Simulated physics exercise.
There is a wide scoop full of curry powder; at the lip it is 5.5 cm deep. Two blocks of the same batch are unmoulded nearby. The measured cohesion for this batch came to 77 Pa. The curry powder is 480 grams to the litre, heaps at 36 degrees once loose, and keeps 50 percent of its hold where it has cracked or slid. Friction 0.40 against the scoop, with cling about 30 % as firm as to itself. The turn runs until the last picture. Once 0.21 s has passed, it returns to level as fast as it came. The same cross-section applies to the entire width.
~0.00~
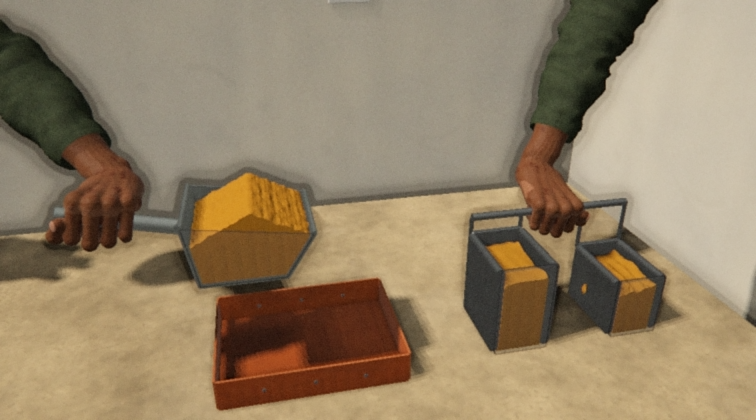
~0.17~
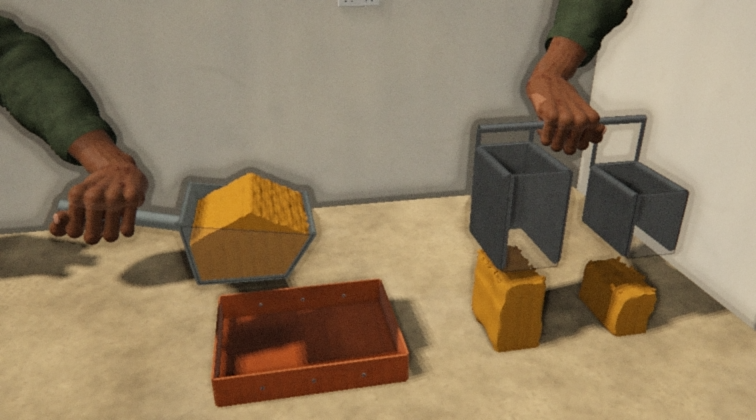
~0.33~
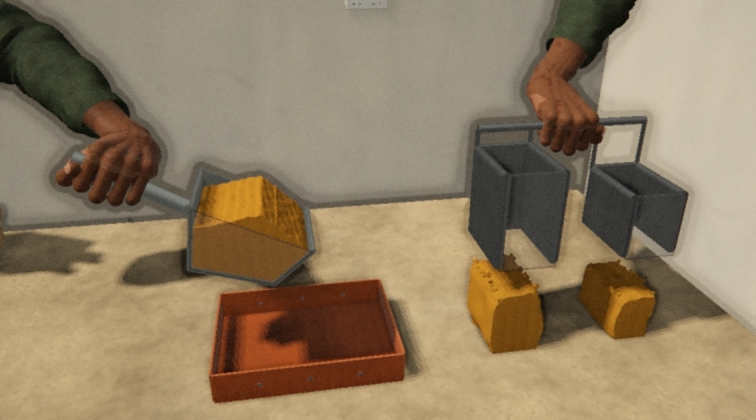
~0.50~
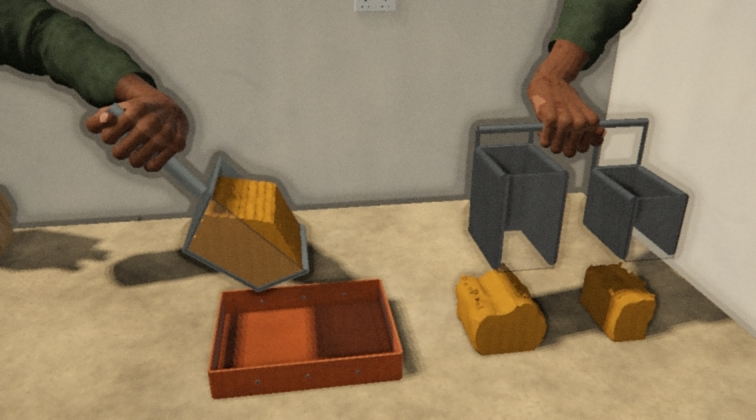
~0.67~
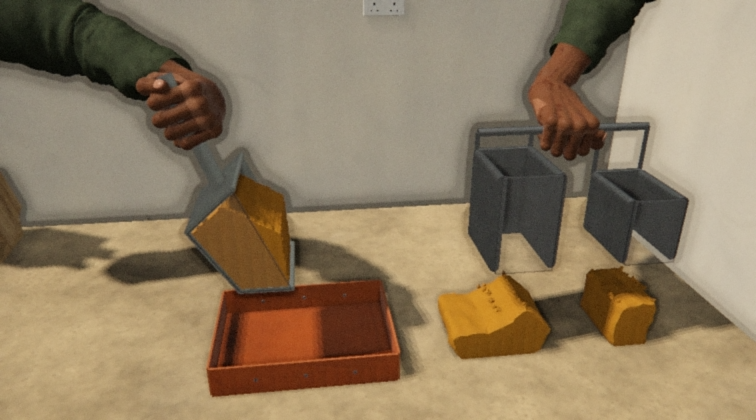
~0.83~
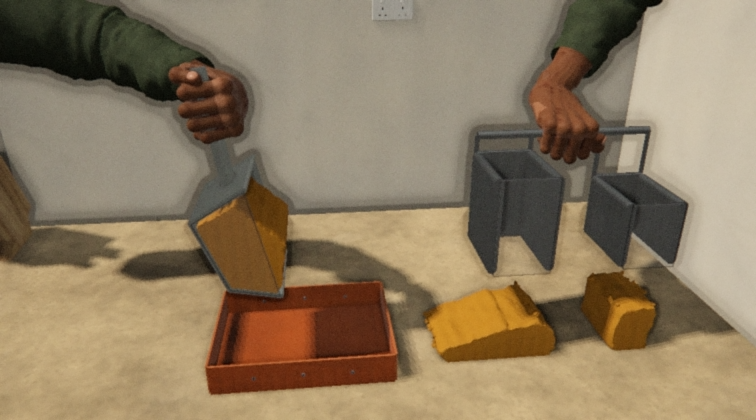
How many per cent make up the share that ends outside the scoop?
I would say about 43 per cent.
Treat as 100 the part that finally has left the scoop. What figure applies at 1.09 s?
Around 50 per cent.
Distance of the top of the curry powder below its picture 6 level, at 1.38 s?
4.0 cm.
After 1.09 s, the scoop is at 68 degrees and 20 % has left it.
After 1.38 s, the scoop is at 38 degrees and 43 % has left it.
After 1.68 s, the scoop is at 3 degrees and 43 % has left it.
After 1.98 s, the scoop is at 0 degrees and 43 % has left it.
After 2.08 s, the scoop is at 0 degrees and 43 % has left it.
